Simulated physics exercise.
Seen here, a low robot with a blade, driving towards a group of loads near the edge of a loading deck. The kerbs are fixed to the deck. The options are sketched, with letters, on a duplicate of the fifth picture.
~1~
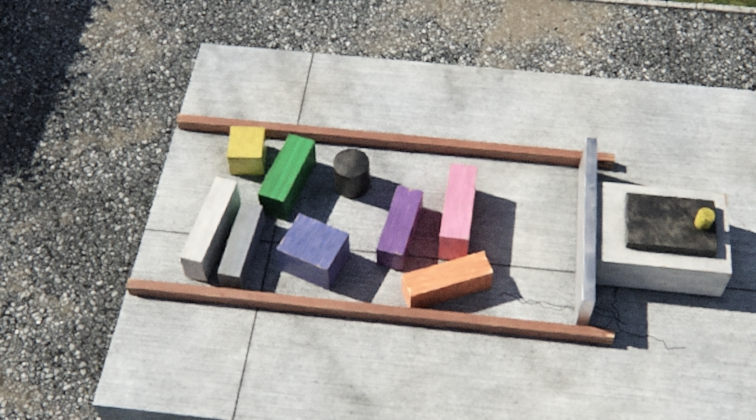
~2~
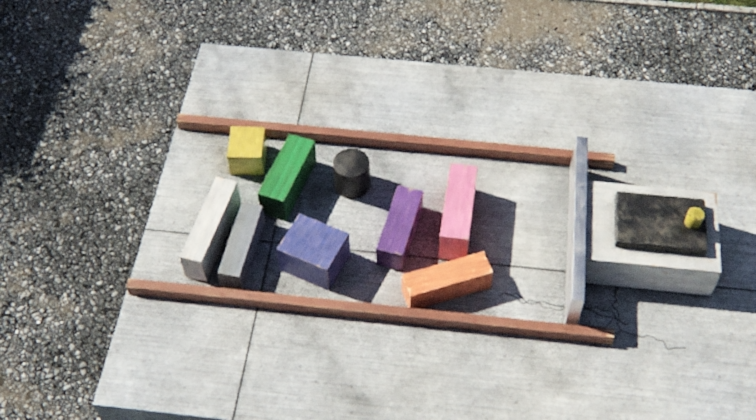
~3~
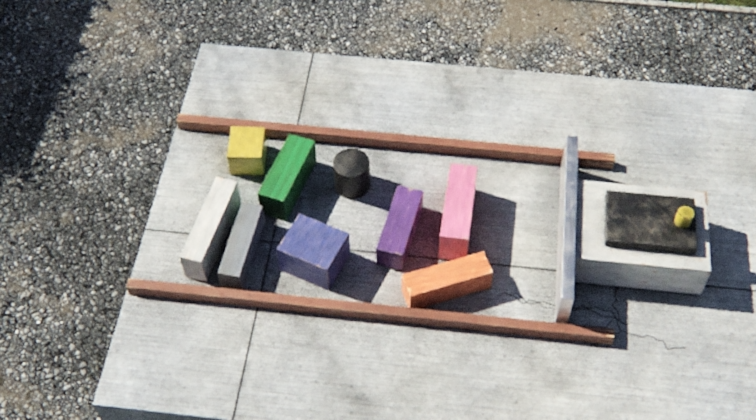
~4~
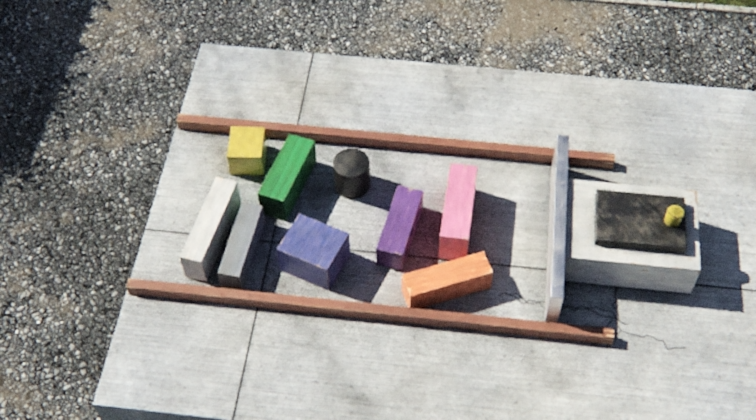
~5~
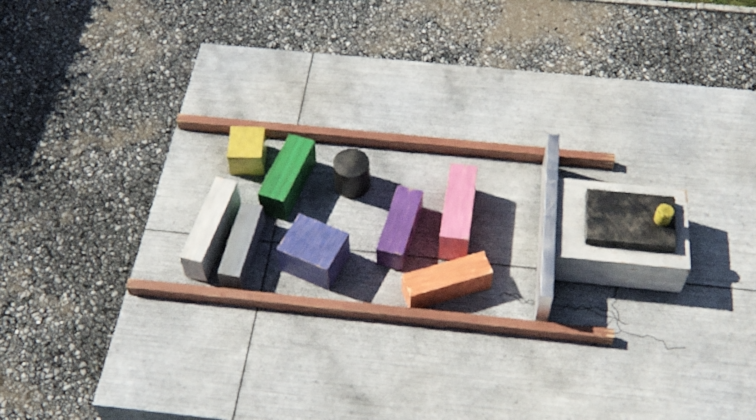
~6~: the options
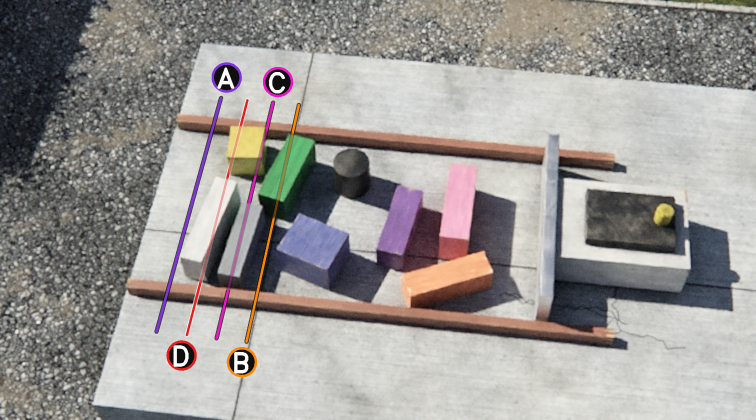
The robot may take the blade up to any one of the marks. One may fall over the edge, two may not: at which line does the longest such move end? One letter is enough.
It can go as far as B.
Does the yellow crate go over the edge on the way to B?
No.
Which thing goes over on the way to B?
It is the white bar.
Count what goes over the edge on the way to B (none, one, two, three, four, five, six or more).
One.
On the marked copy, A at (191, 206); B at (275, 214); C at (247, 212); D at (219, 209).
Following B. Soon after the start, robot (521, 208); orange bar (391, 277); pink bar (429, 209).
Later, robot (421, 199); grey stick (227, 243); green stick (276, 176).
In the end, robot (346, 191); white bar over the edge; yellow crate (177, 153); one fallen.
As for the rest, A drops eight; C drops three; D drops five.
